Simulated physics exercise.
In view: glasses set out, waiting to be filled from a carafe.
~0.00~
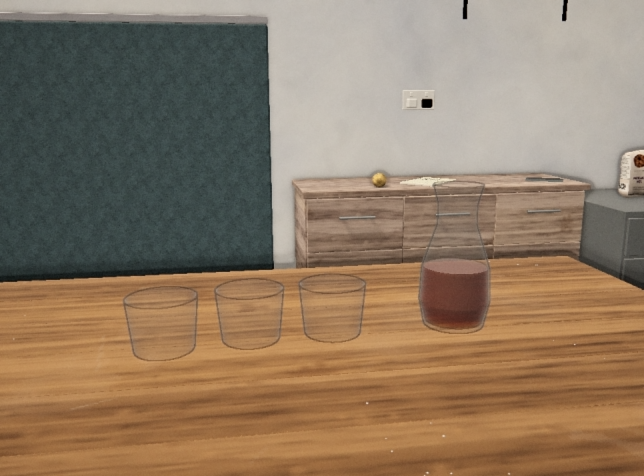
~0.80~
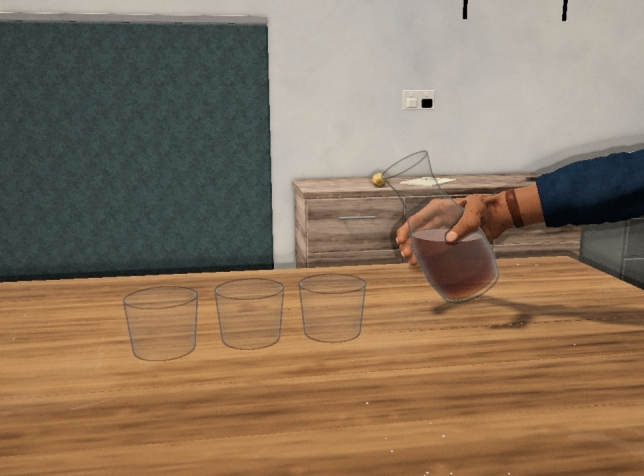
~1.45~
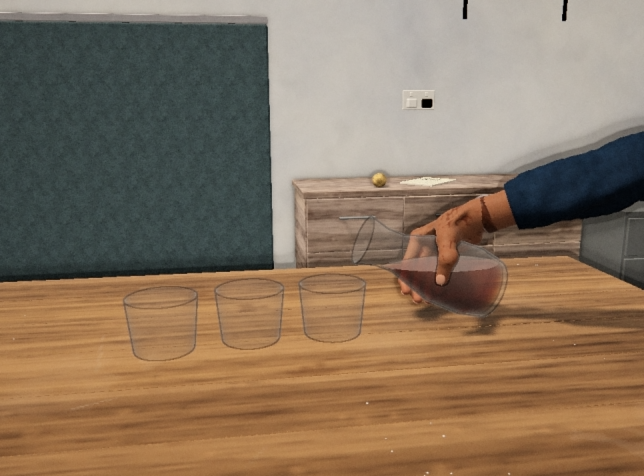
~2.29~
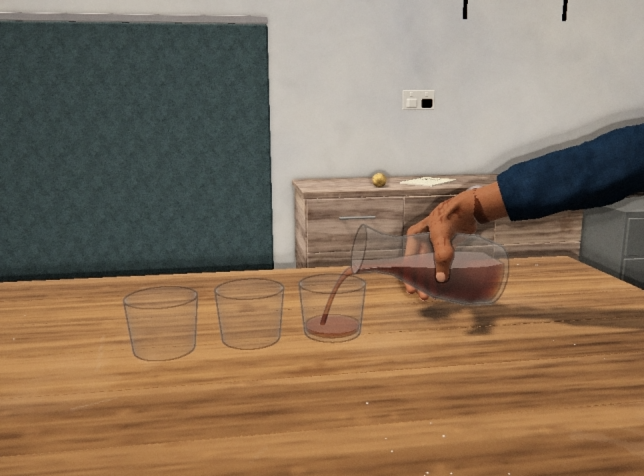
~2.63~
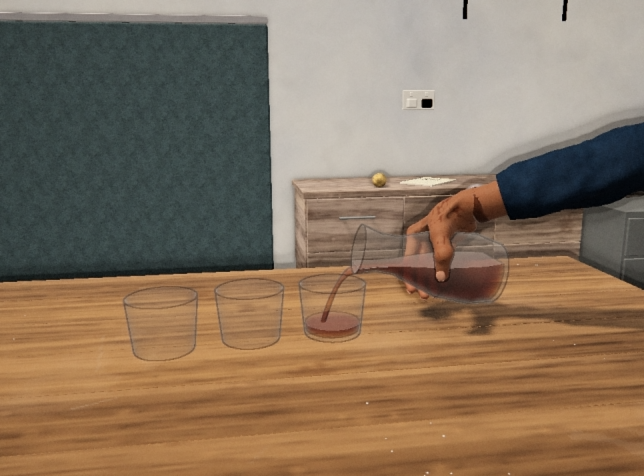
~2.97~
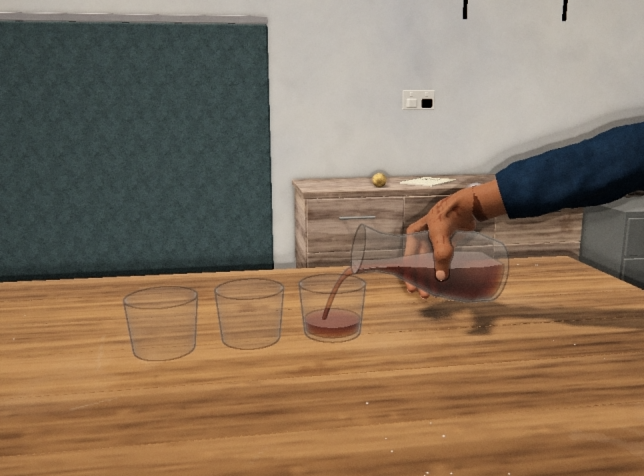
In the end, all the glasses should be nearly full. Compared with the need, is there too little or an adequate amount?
There is too little.
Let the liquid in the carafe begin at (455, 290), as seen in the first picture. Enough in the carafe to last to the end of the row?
Then it's insufficient.
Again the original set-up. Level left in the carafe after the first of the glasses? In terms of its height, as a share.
Around 20 per cent of its height.
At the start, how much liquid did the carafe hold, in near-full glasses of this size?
Tally: Around 1.5.
Around 5.0 s, the first is about half full.
Around 12.3 s, the first is done and the carafe has about half of its load.
Around 27.0 s, the carafe is empty with one filled and the next at about three quarters of a serving.
